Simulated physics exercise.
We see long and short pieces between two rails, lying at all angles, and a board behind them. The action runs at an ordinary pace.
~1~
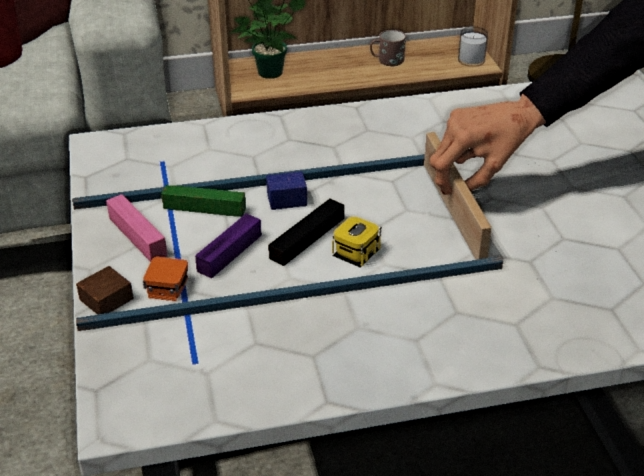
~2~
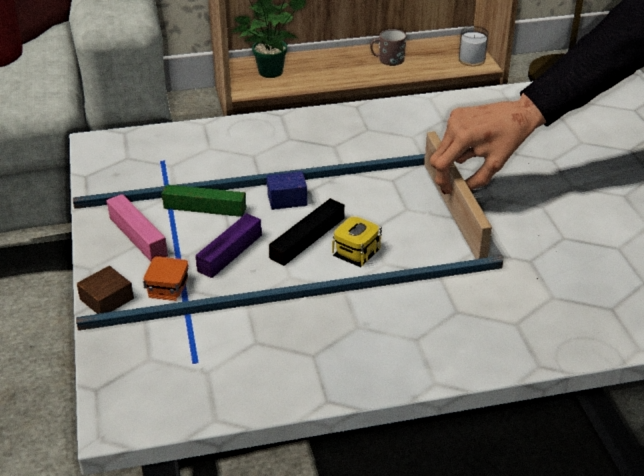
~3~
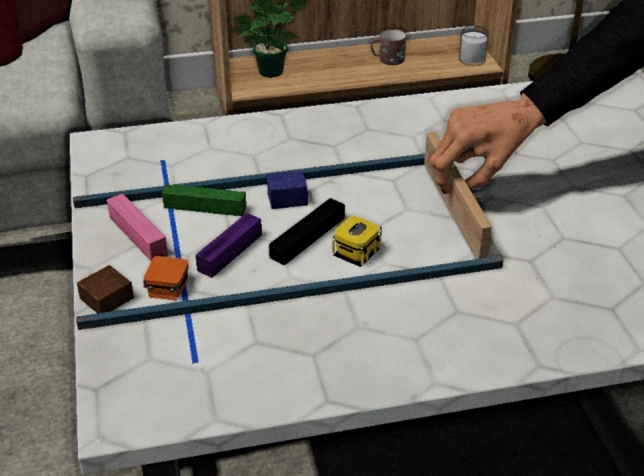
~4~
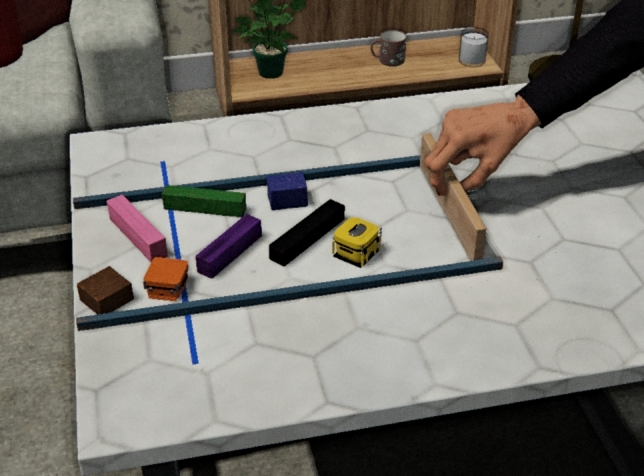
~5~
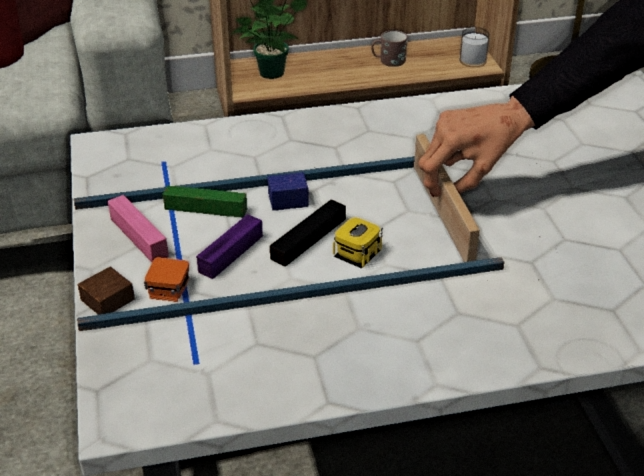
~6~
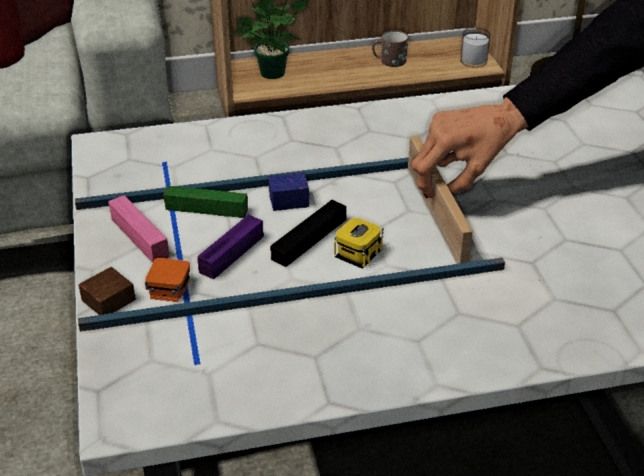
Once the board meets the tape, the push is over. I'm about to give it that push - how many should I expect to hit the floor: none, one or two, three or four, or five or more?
Expect one or two.
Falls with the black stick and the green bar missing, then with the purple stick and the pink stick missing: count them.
The first removal gives 0, the second gives 1.
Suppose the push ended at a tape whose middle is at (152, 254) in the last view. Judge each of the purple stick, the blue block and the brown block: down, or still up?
This time the purple stick does not drop; after it, the blue block does not drop; finally, the brown block drops.
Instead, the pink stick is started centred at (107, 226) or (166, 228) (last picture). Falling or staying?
In that order: Stays aboard, then stays aboard.
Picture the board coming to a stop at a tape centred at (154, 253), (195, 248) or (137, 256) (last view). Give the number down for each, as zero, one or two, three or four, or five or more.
Trial 1 - one to two; trial 2 - zero; trial 3 - 3 or 4.
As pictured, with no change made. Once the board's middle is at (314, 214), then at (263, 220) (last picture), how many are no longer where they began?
Moved so far: 3, then 5.
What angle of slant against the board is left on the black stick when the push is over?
Roughly 30 degrees.
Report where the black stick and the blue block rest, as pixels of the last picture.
Positions - first (146, 256), then (154, 210).
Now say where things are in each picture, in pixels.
The first picture shows brown block (105, 291); pink stick (136, 228); orange case (167, 280); board (455, 194); tape (177, 249).
The second picture shows pink stick (137, 227); black stick (308, 231).
The third picture shows orange case (167, 278); green bar (204, 200).
The fourth picture shows brown block (105, 292); board (450, 195).
The fifth picture shows pink stick (138, 228); purple stick (231, 246).
The sixth picture shows brown block (107, 292); pink stick (139, 229); orange case (169, 280); board (438, 198); tape (179, 250).
Soon after, none off yet; brown block at rest near (107, 292); pink stick at rest near (139, 229); orange case at rest near (169, 280).
In the end, the number that fall off is one or two; gone, brown block.
